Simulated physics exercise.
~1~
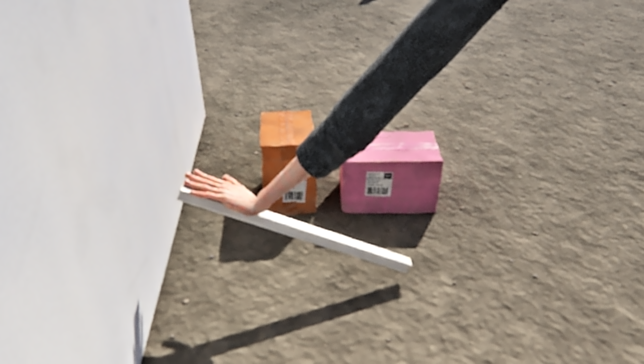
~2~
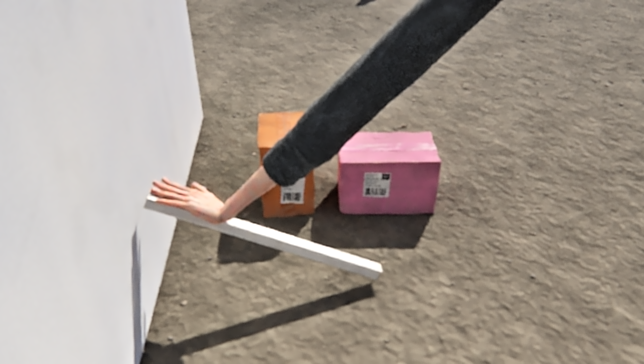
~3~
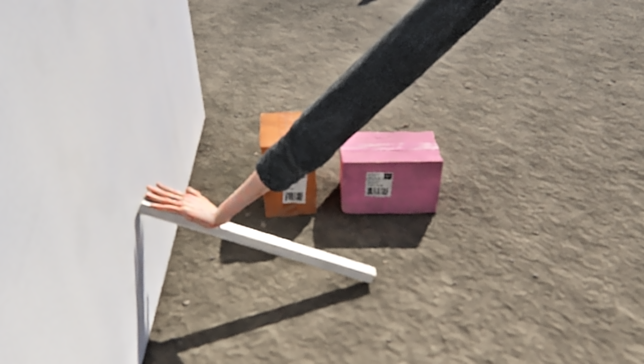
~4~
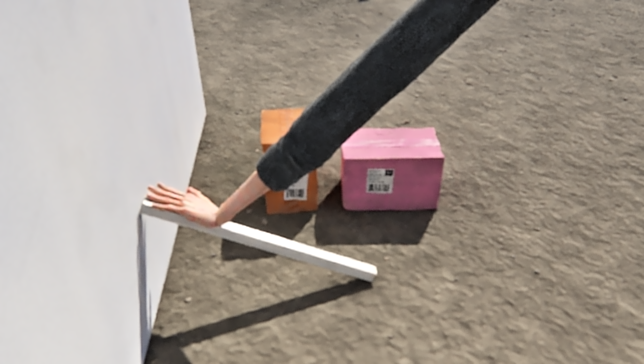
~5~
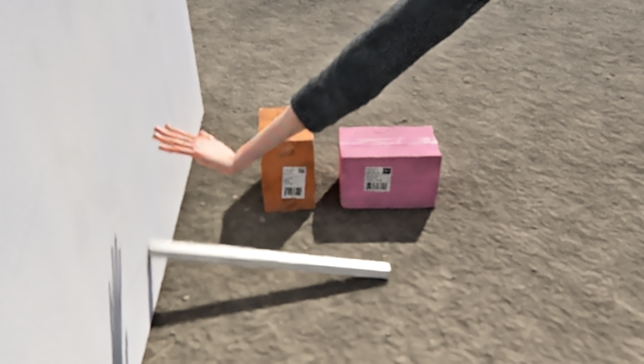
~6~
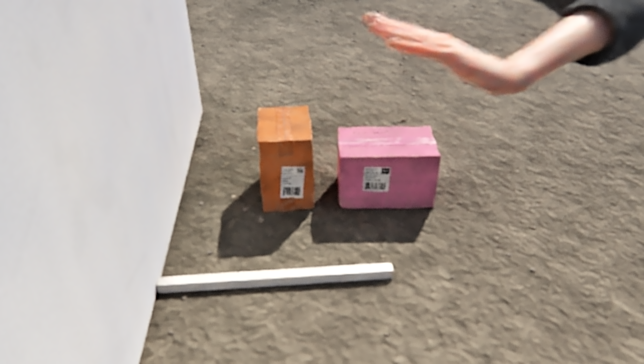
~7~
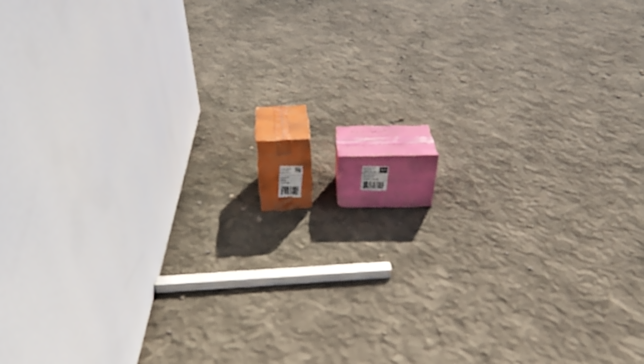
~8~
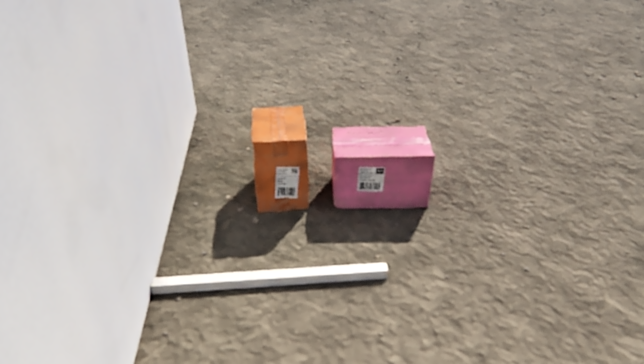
A hand at the end of a dark grey sleeve reaches in from the upper right, holding a white pole over rough brown ground, seen from above by a slightly swaying camera. A pale wall stands on the left, and an orange box and a pink box sit side by side beyond the pole. The hand moves the pole left until its end rests against the wall, the other end on the ground. The fingers let go and the arm draws back. The pole's raised end slides down the wall, and it finishes lying flat, the boxes undisturbed.
